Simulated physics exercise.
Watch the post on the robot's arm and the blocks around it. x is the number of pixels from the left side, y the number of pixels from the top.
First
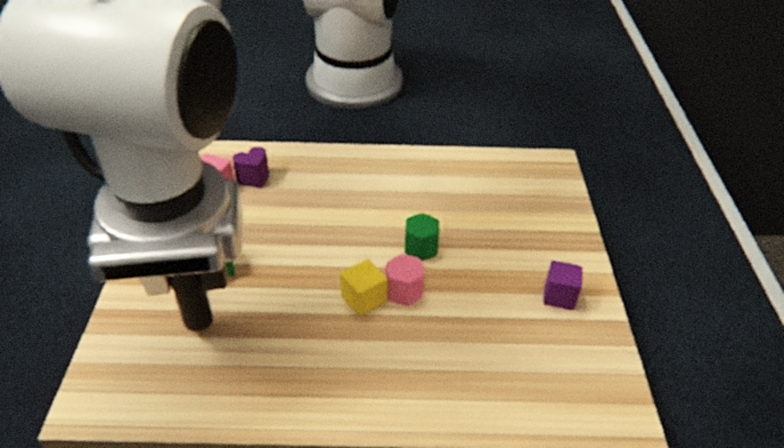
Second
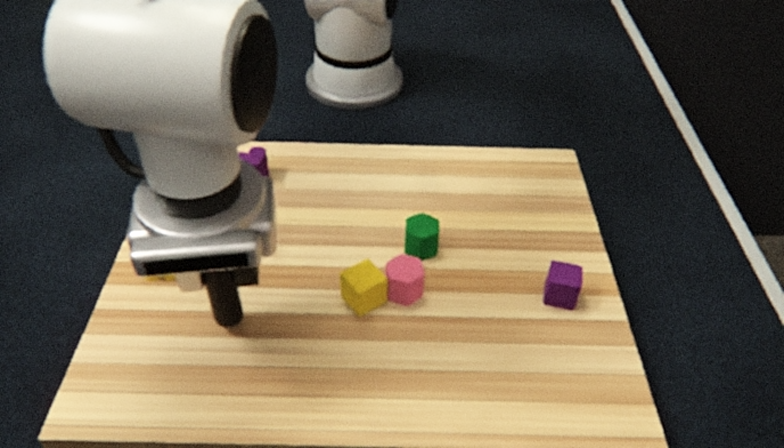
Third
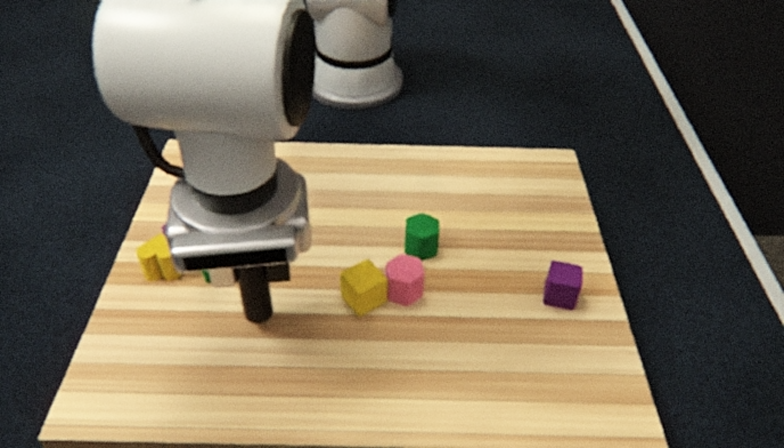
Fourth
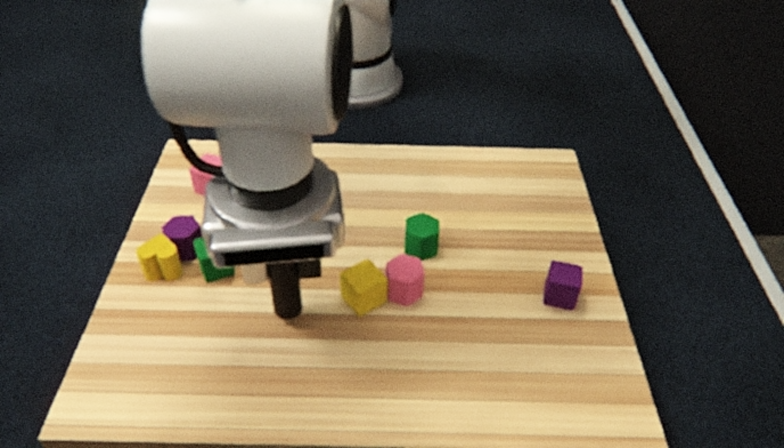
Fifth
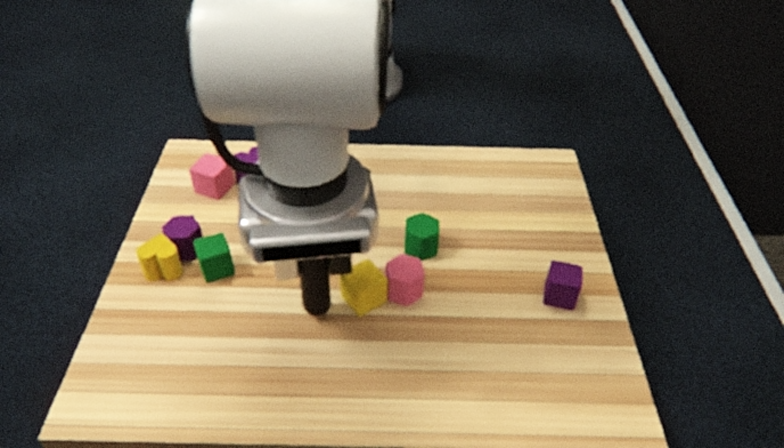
A white robot arm with a dark post pointing down stands over the left part of a striped wooden board, seen from above at an angle. Yellow and pink blocks sit side by side near the middle, with green behind them and purple to the right. The arm slides steadily right toward the yellow block, uncovering more coloured blocks at left, while the blocks and camera stay still.
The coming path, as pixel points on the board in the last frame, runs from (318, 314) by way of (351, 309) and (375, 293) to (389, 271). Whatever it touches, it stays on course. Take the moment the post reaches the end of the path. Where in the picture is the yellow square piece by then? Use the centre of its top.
For the centre of its top, I'd go with (420, 248).
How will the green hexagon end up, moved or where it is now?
It is untouched.
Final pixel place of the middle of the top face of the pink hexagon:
My prediction: (455, 256).
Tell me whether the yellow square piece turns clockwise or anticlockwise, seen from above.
Twists clockwise.
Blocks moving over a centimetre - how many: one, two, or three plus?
Expect two.
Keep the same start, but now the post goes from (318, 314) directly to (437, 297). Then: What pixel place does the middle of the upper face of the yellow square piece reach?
At pixel (457, 256).
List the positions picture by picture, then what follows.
In the first picture, post tip at (199, 321); block tops, yellow square piece at (364, 275); pink hexagon at (405, 268); green hexagon at (423, 225).
In the second picture, post at (229, 318); blocks unchanged.
In the third picture, post at (259, 314); blocks unchanged.
In the fourth picture, post at (288, 310); blocks unchanged.
In the fifth picture, post at (317, 306); yellow square piece at (364, 275); pink hexagon at (405, 268); green hexagon at (423, 225).
On the path given first. Halfway along, post at (367, 295); yellow square piece at (394, 268); pink hexagon at (429, 261), turned 15° anticlockwise.
At the end, post at (389, 263); yellow square piece at (420, 248), turned 45° clockwise; pink hexagon at (455, 256), turned 15° clockwise; green hexagon in place.
